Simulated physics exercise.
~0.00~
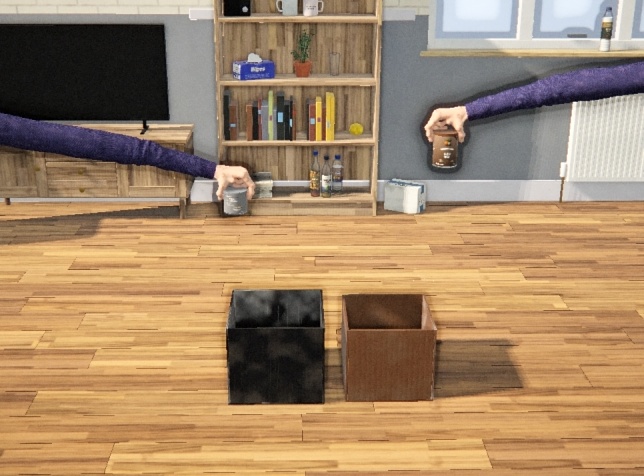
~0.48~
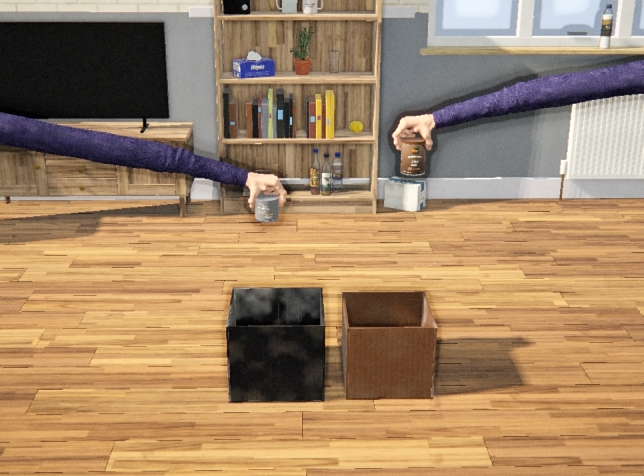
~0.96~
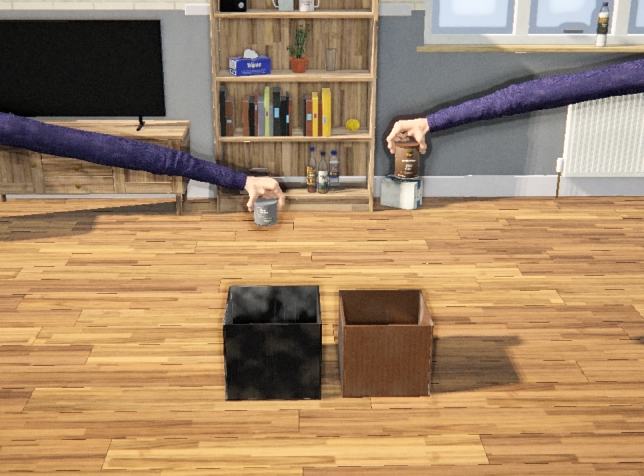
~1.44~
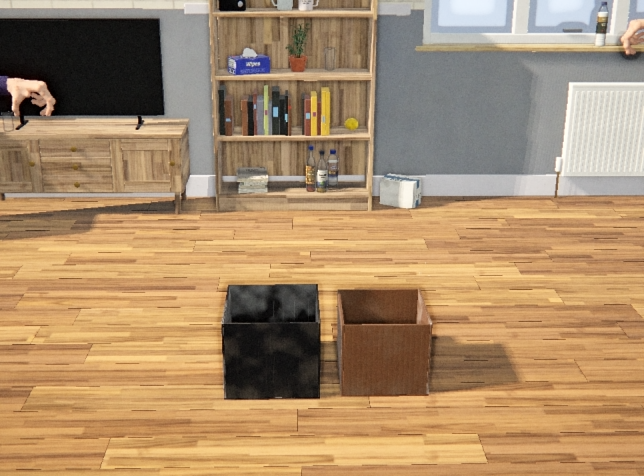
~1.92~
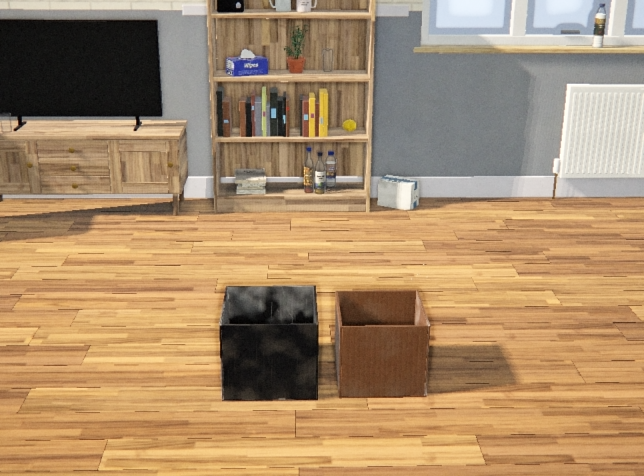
In a living room with a wooden floor, seen from the front by a slightly swaying camera, a bookshelf stands at the back between a dark television and a white radiator. A black crate on the left and a brown basket on the right sit side by side on the floor. Two purple-sleeved arms reach in from either side, the left hand holding a grey tin and the right a brown tin. Both hands move inward, then let go and draw back out. The tins land inside the containers, out of sight, and the arms are gone.
